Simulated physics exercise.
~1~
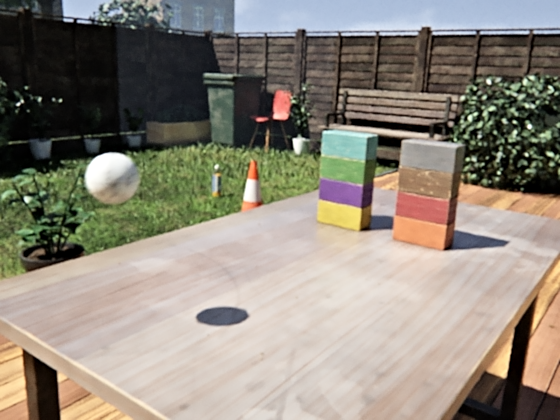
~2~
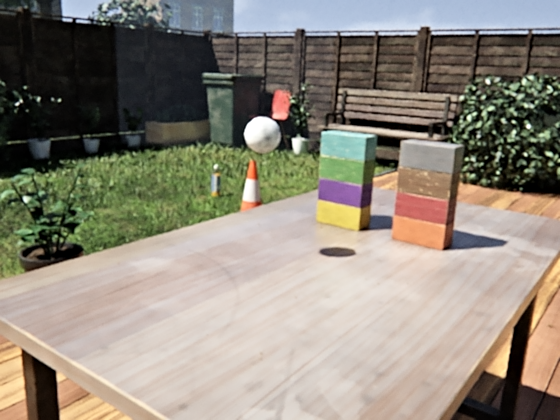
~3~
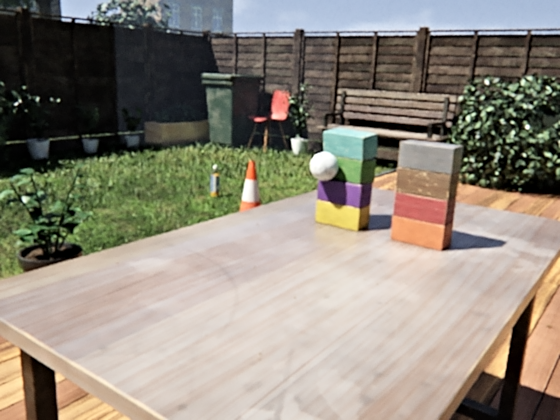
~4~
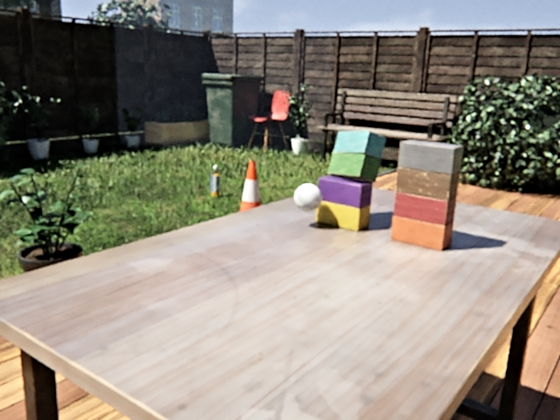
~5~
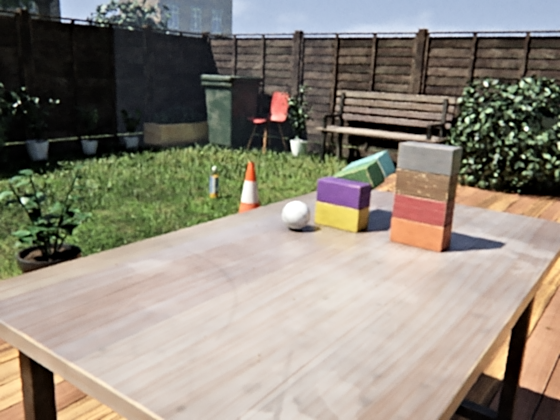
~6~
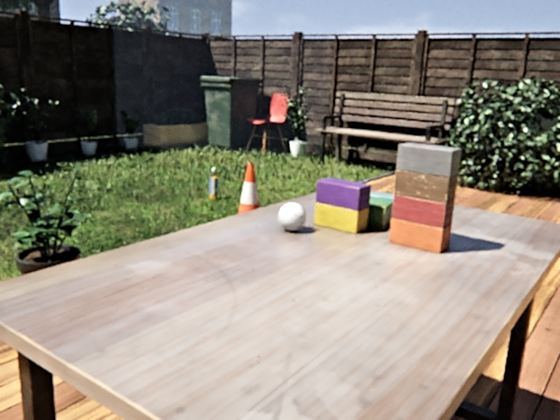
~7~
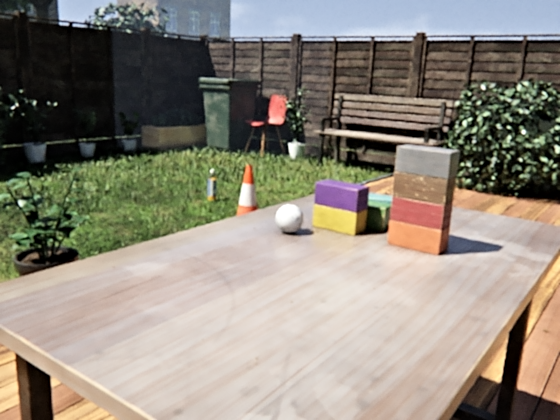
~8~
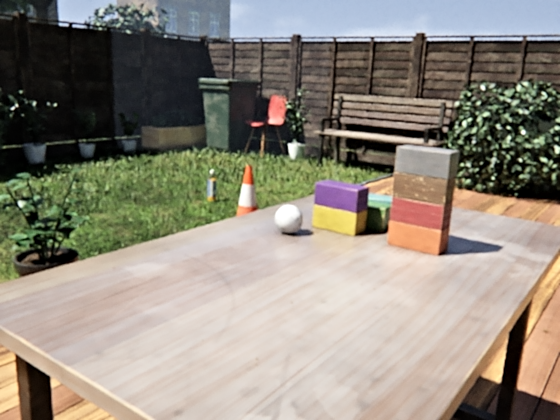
A white ball hits the left block stack, toppling its top two blocks behind it.
